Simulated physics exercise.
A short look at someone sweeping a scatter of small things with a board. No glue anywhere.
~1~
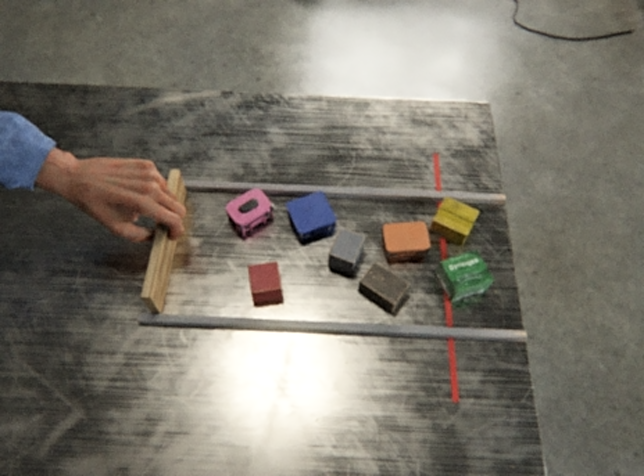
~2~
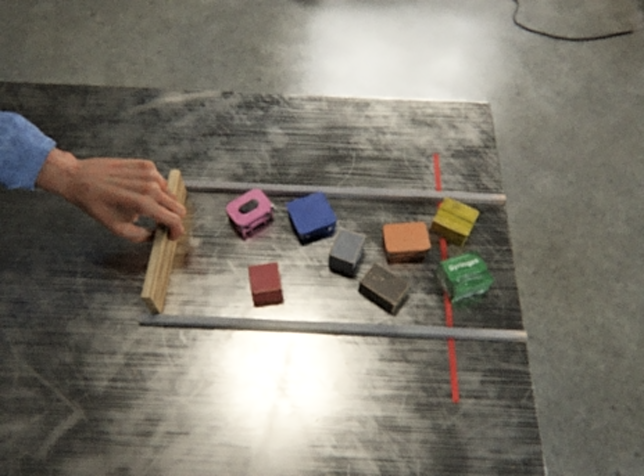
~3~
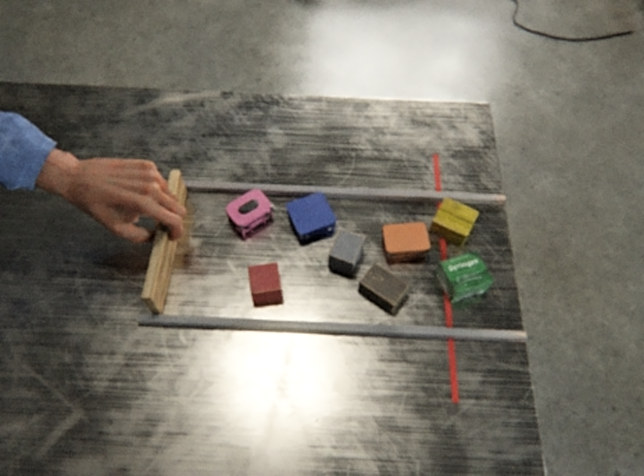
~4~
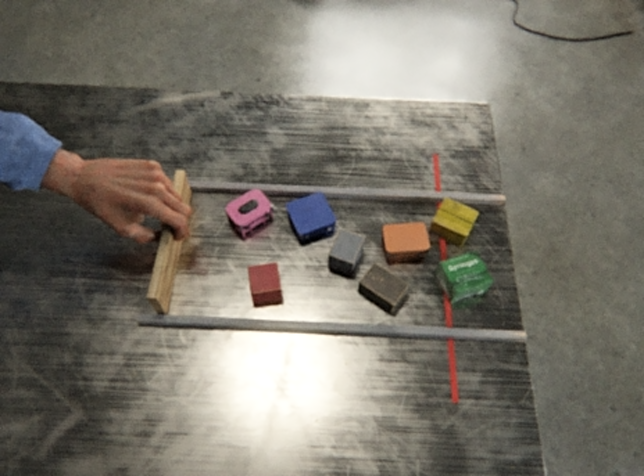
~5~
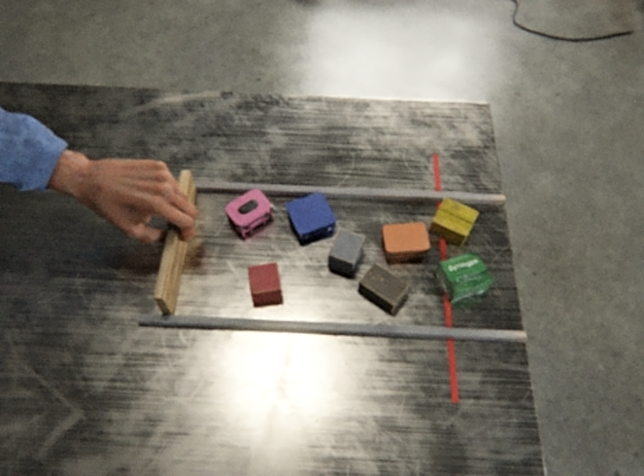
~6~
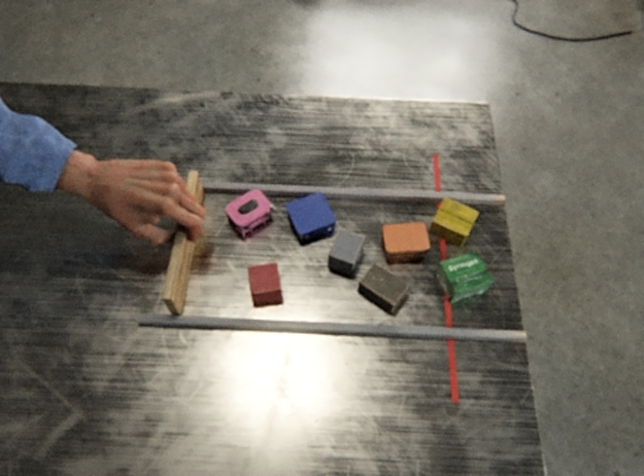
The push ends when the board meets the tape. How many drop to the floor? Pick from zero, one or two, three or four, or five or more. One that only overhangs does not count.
Here the number that fall off is one or two.
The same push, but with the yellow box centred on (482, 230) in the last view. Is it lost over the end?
Then it falls.
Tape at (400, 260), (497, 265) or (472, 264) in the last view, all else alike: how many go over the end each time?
Down on the floor: 0, 5 and 4.
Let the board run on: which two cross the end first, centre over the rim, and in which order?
In order: The yellow box, then the green box.
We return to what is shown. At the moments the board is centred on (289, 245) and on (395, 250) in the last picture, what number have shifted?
At the one place 3, at the other 8.
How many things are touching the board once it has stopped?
It touches 3.
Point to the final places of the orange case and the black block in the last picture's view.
The orange case at (492, 250), the black block at (503, 305).
Early on, none off yet; green box at rest near (463, 277); yellow box at rest near (453, 222); orange case at rest near (404, 242).
A while later, none off yet; green box at rest near (464, 277); yellow box moving near (458, 222); orange case travelled a little near (415, 246).
Finally, the number that fall off is one or two; lost, yellow box and green box.
